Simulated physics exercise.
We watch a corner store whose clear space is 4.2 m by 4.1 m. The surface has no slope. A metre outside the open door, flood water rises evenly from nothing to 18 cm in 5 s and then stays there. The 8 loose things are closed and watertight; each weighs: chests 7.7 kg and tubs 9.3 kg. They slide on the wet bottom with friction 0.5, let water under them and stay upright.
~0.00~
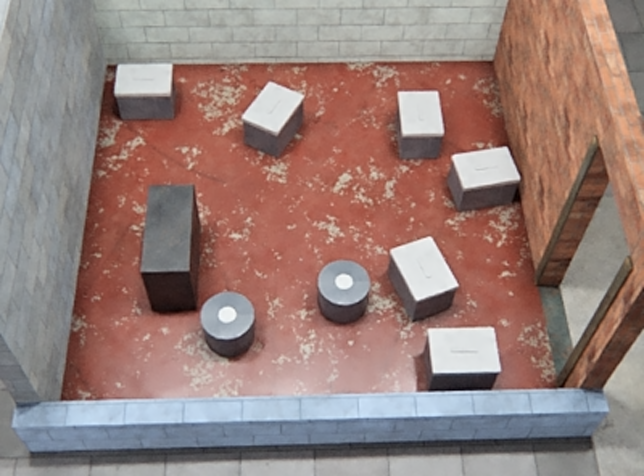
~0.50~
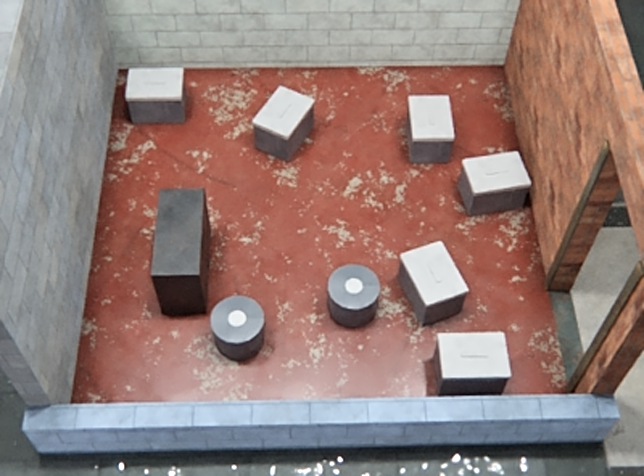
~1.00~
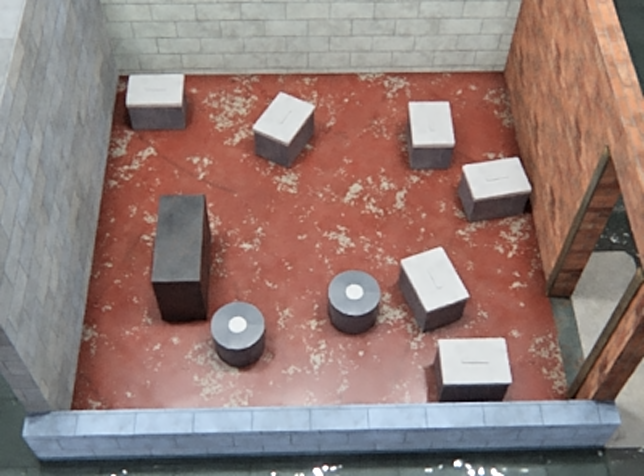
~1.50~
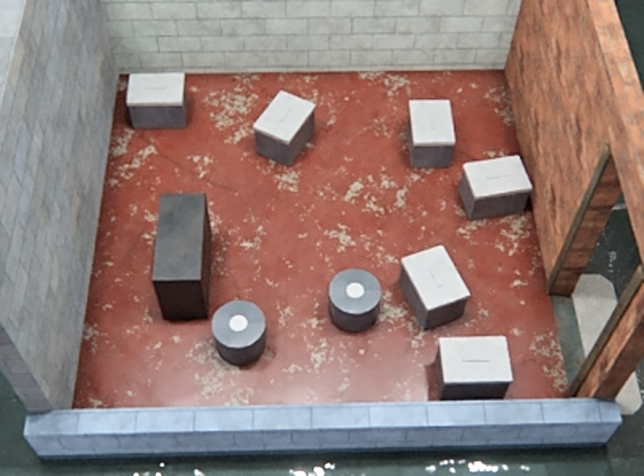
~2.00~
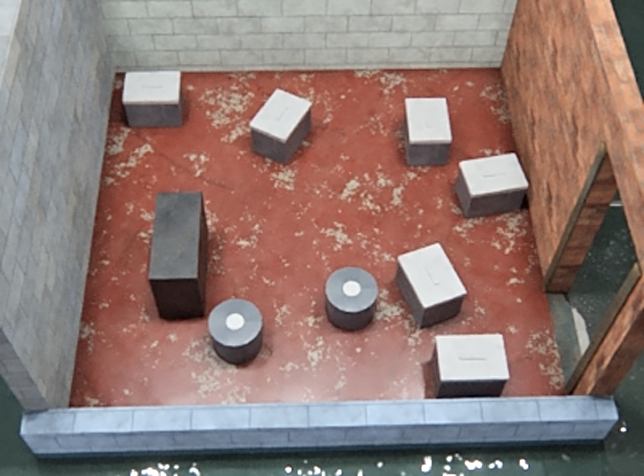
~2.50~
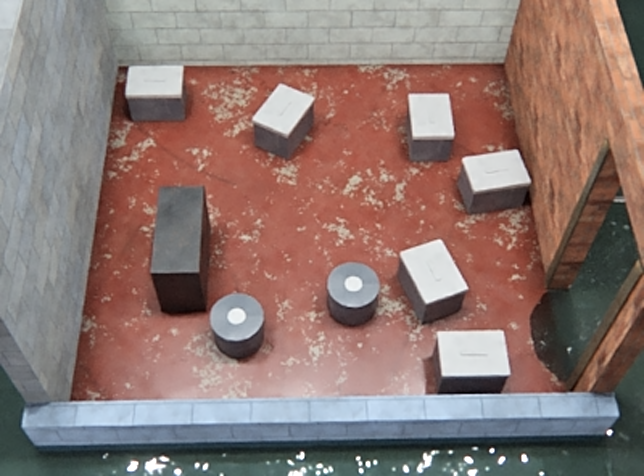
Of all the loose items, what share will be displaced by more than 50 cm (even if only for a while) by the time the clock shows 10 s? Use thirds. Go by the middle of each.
Share: Between one and two thirds.
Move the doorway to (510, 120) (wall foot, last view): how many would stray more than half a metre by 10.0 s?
In that case 3 of them.
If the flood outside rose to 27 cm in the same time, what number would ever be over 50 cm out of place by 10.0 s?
Then 5.
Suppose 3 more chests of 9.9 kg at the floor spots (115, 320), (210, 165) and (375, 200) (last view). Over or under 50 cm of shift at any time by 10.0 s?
In turn: Over, under, short of it.
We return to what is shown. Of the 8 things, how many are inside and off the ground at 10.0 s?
At that moment 2.
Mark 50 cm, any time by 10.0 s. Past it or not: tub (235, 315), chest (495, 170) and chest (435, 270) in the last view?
In turn: Under, short of it, over.
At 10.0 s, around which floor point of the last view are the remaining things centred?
Around (277, 181).
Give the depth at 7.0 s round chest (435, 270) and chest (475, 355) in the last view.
About 3 and 5 cm.
After 3.5 s 0 of 8 are over 50 cm from their spots; 0 afloat.
After 4.5 s 0 of 8 are over 50 cm from their spots; 0 afloat.
After 7.0 s 2 of 8 are over 50 cm from their spots; 0 afloat.
After 10.0 s 3 of 8 are over 50 cm from their spots, and 3 have been at some point; 2 afloat.
